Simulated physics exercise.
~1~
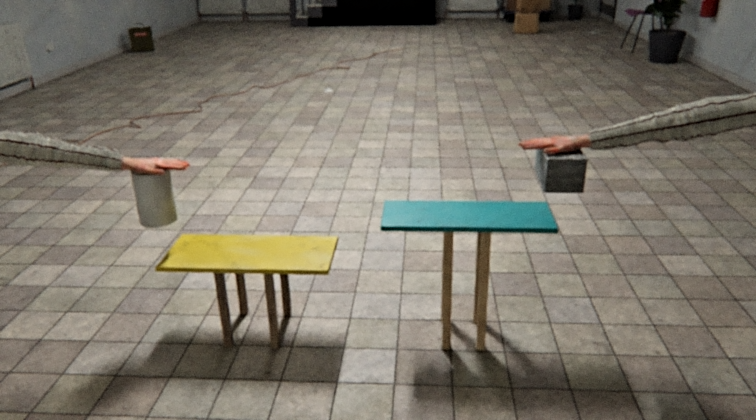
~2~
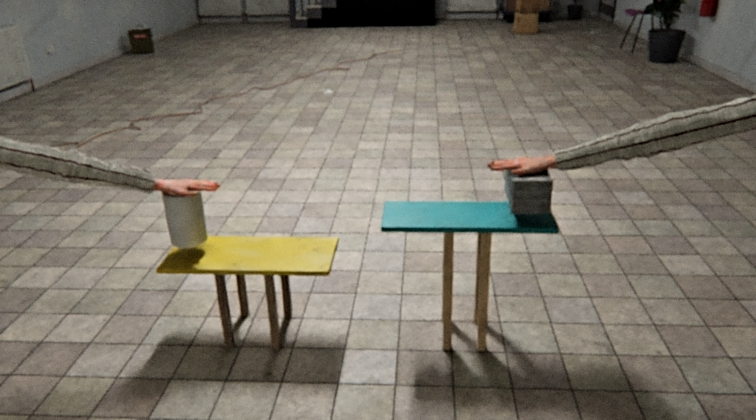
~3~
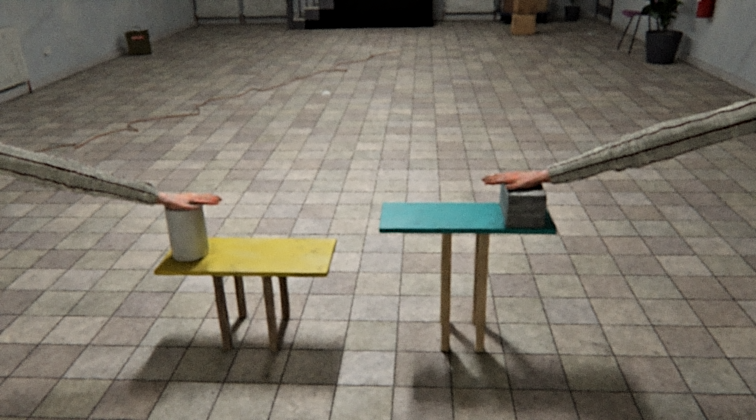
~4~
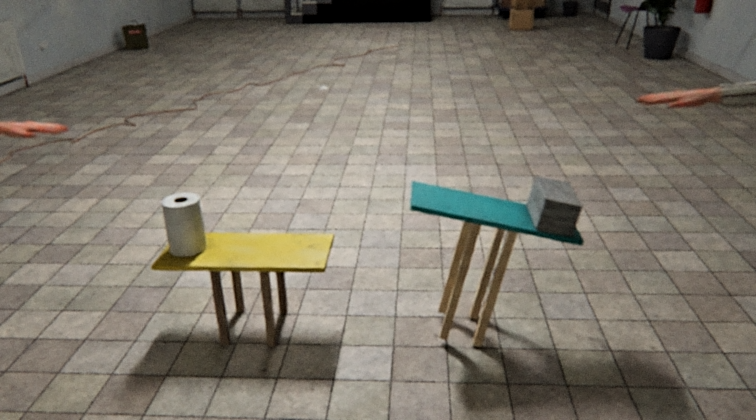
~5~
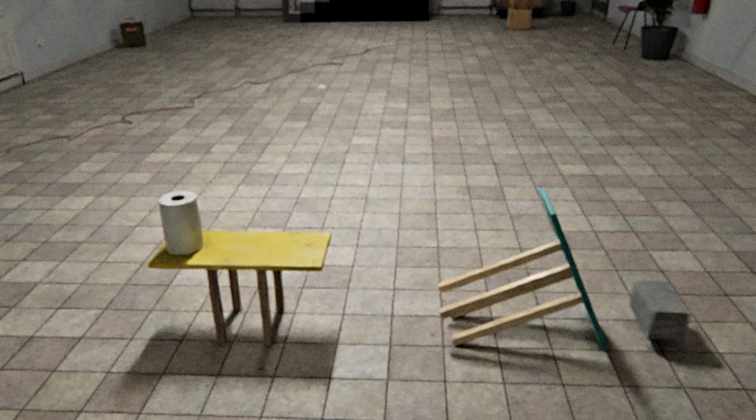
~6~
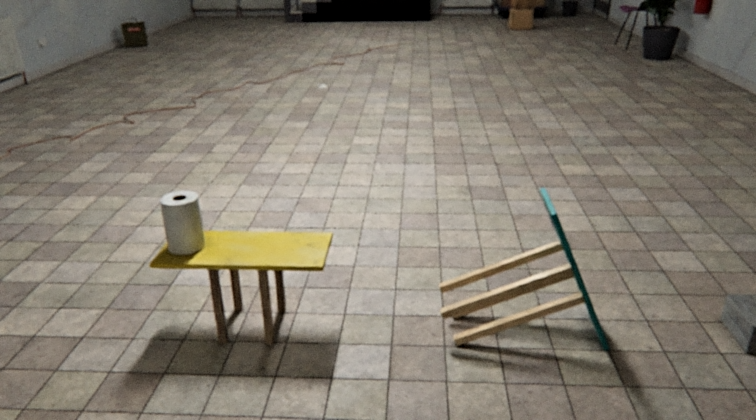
In a tiled hall, hands load two stands; the turquoise one topples right, the yellow stays.
